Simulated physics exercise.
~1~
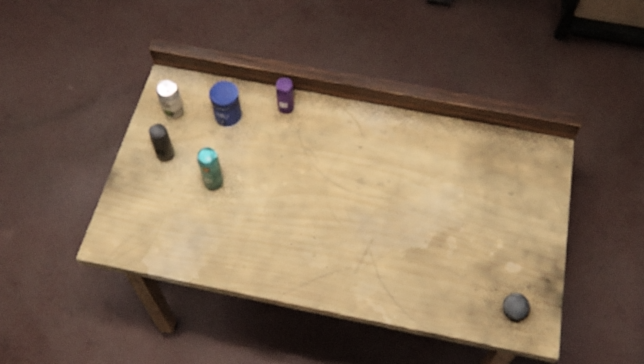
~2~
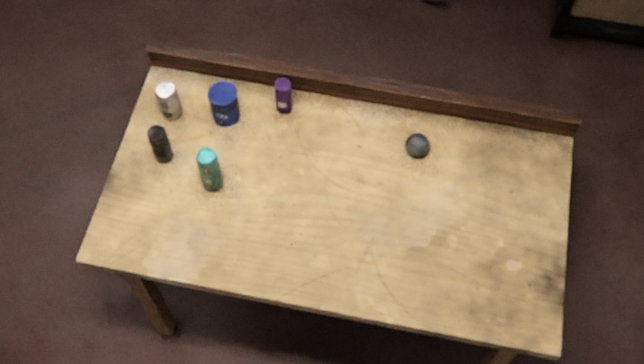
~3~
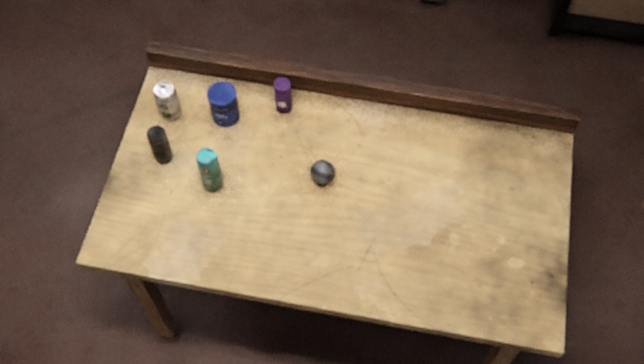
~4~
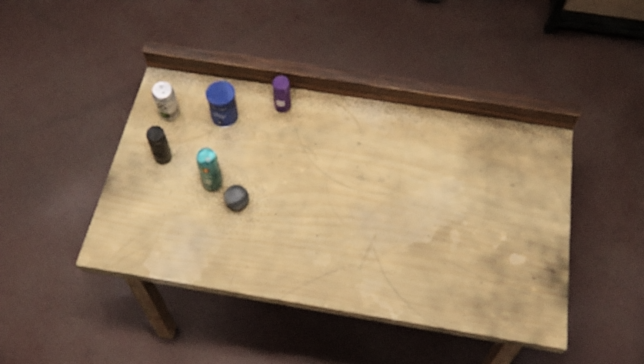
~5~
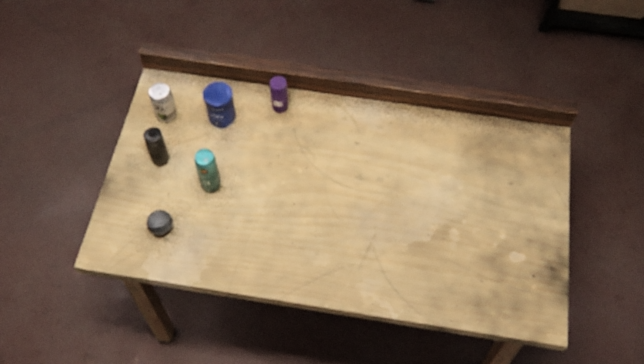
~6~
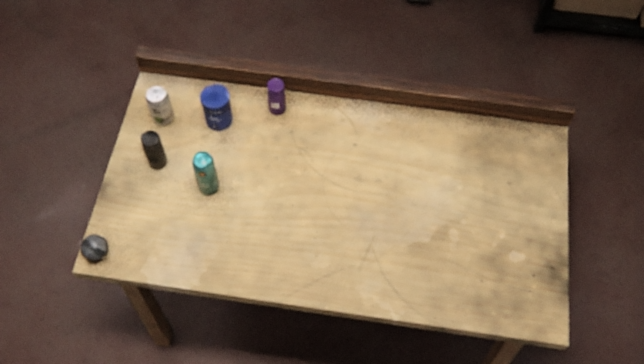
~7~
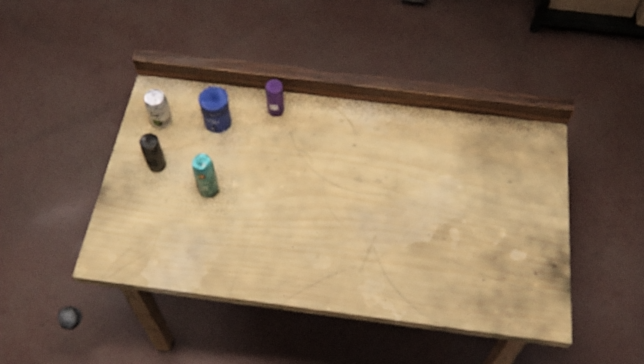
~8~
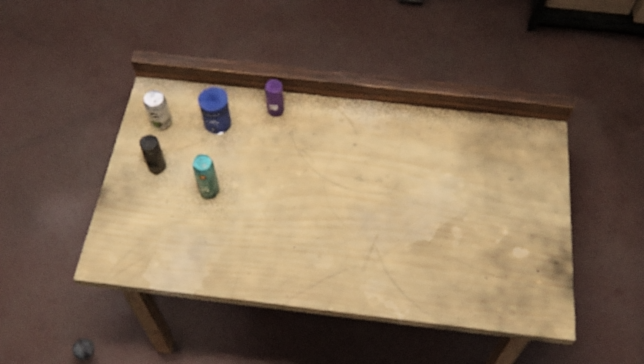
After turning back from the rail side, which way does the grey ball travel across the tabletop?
The grey ball moves to the left, coming down towards the near side of the table as it goes.
